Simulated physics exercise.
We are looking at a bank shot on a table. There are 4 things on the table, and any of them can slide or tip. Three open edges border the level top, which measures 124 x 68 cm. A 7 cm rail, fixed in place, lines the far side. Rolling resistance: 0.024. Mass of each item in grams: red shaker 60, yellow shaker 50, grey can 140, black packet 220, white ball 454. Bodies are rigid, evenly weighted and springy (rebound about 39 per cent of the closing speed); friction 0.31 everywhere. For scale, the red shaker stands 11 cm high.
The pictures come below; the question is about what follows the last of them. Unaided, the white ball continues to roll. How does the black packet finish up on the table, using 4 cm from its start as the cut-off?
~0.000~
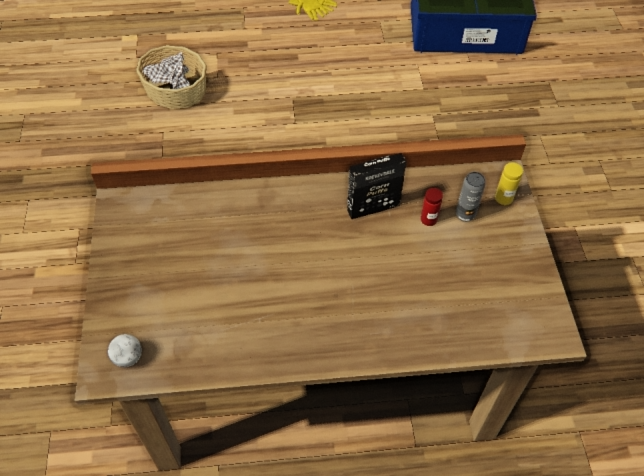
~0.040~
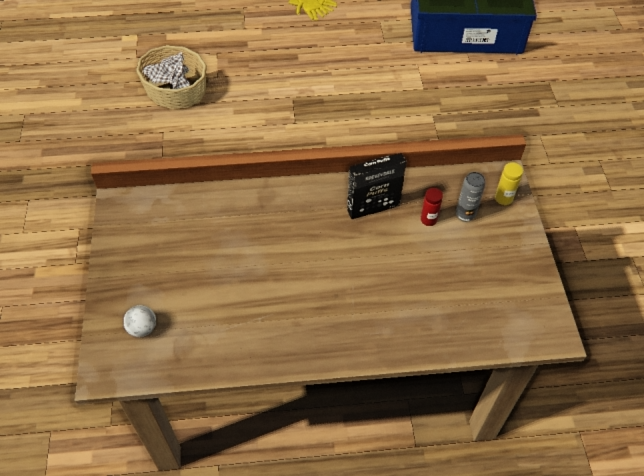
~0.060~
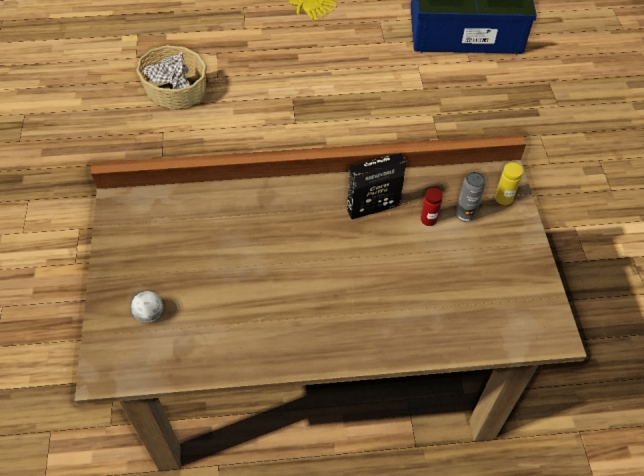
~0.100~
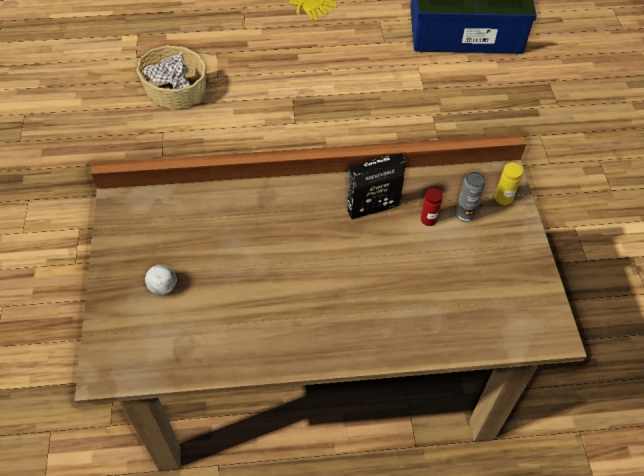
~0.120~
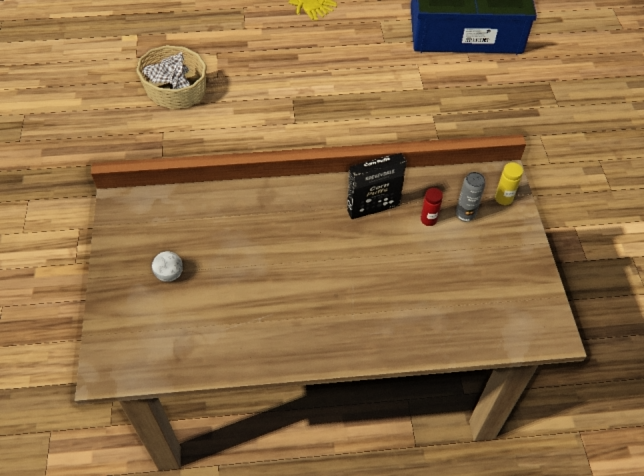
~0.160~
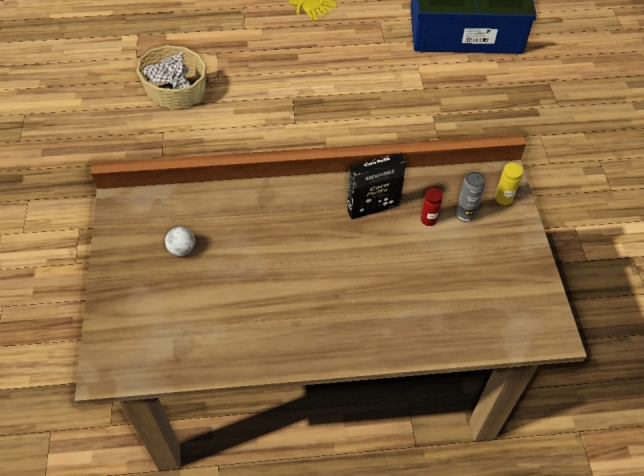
The black packet remains near its start.
By 0.86 s, white ball near (337, 249).
By 1.96 s, white ball near (547, 335).
When it is over (2.8 s), all 4 within 4 cm of the start. End places, in pixels of the last picture, black packet near (376, 187).
